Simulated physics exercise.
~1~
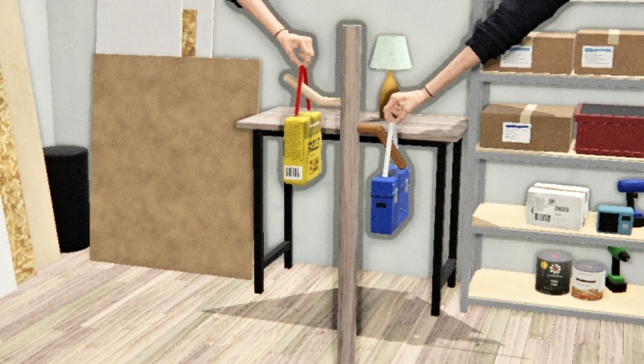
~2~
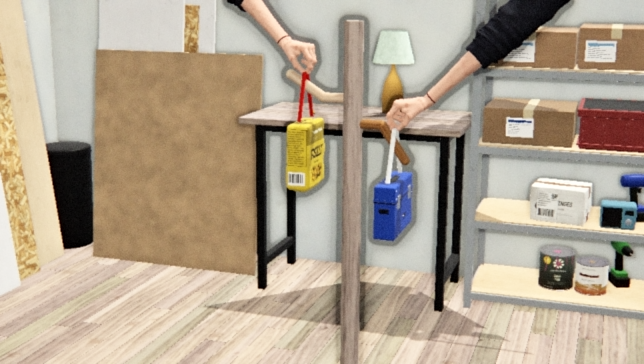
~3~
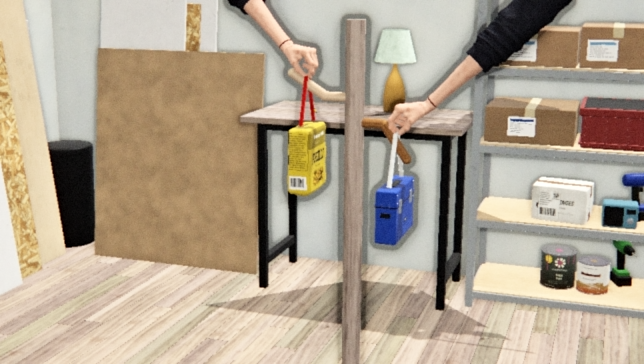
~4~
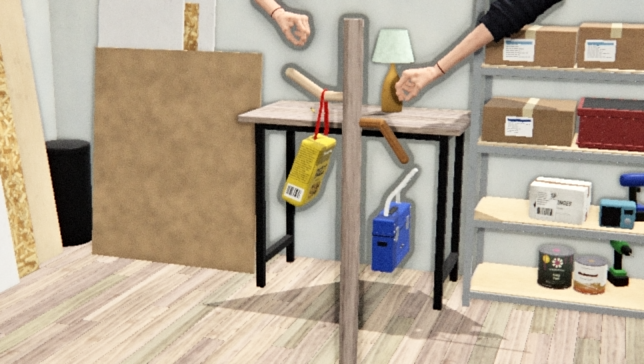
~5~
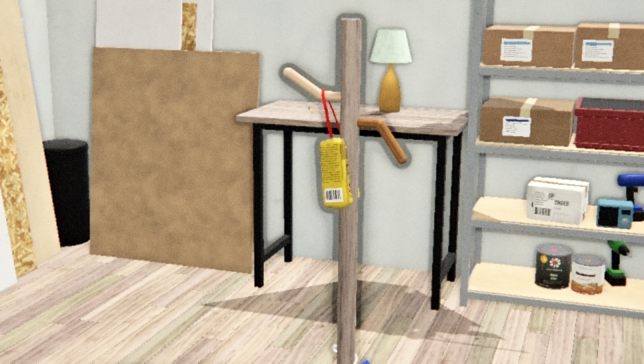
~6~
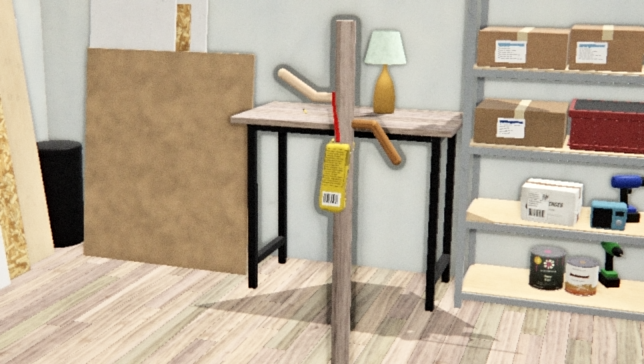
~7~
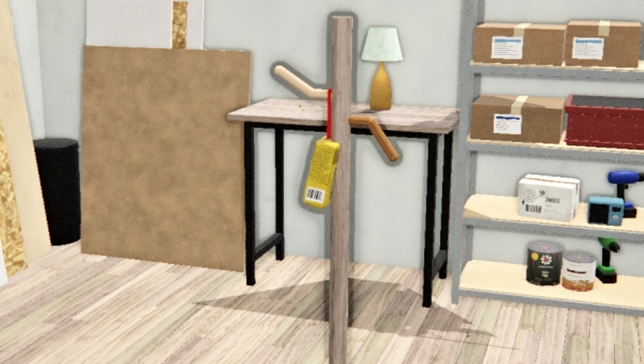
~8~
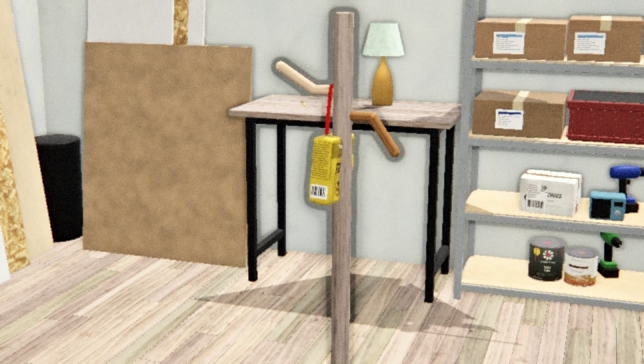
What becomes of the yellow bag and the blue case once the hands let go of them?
The yellow bag stays hanging from the left peg after swinging a little. The blue case slips off the right peg and drops down out of sight.
